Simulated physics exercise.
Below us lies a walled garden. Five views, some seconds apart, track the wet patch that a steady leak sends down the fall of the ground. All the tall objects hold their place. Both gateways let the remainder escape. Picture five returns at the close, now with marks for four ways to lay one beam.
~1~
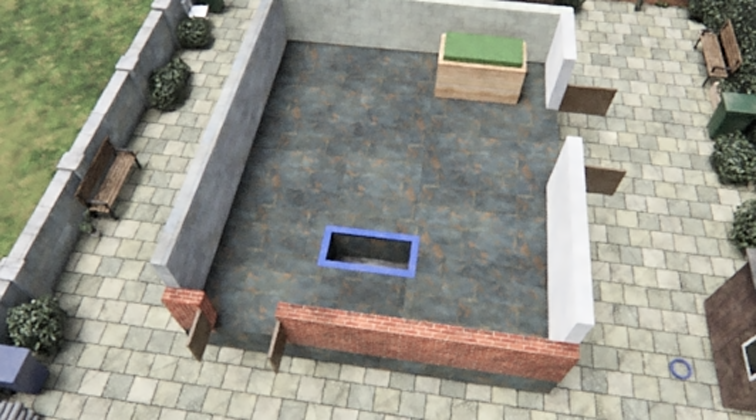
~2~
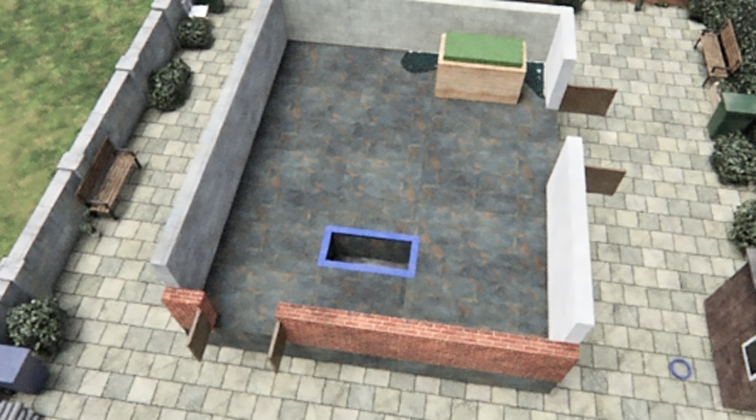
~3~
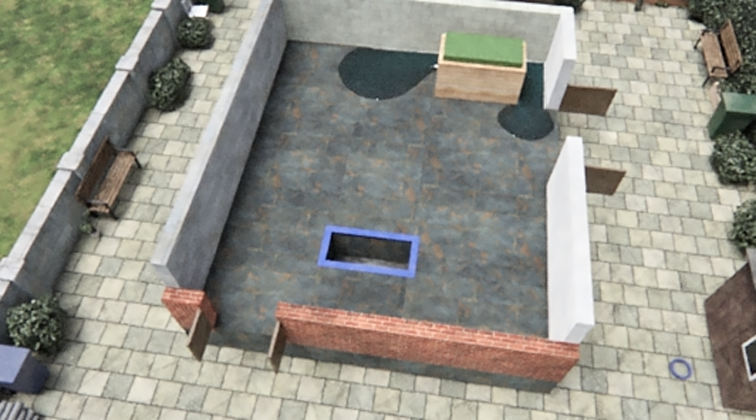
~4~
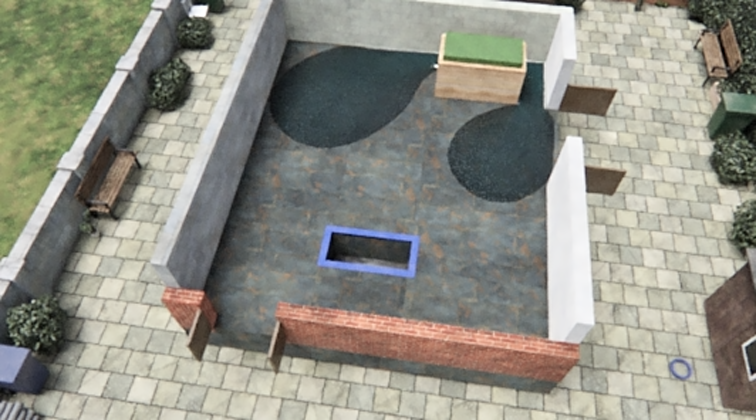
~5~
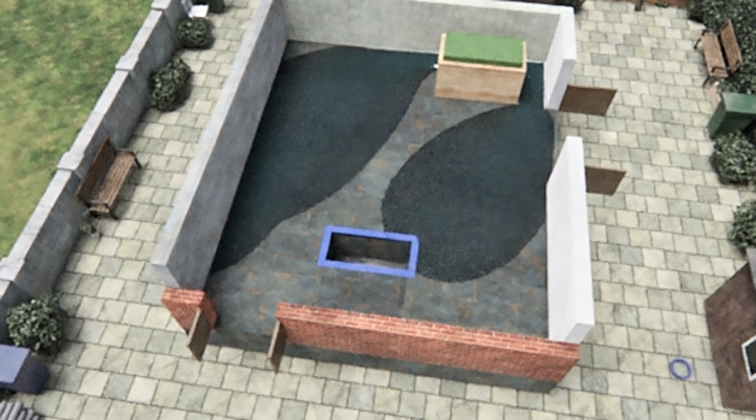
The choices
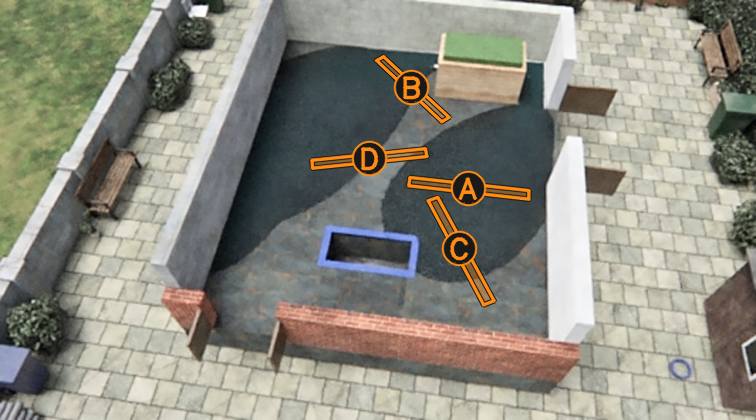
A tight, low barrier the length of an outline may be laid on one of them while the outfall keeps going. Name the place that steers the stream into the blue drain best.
B works best here.
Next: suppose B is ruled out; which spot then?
D.
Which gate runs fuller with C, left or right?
More leaves on the left.
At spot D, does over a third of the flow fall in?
No.
In orange, A from (409, 181) to (528, 194); B from (380, 58) to (445, 119); C from (432, 199) to (488, 302); D from (312, 164) to (426, 152).
For spot A, about 7 % of the stream goes into the blue drain, about 93 % out by the gates.
For spot B, about 26 % of the stream goes into the blue drain, about 74 % out by the gates.
For spot C, about 9 % of the stream goes into the blue drain, about 91 % out by the gates.
For spot D, about 16 % of the stream goes into the blue drain, about 84 % out by the gates.
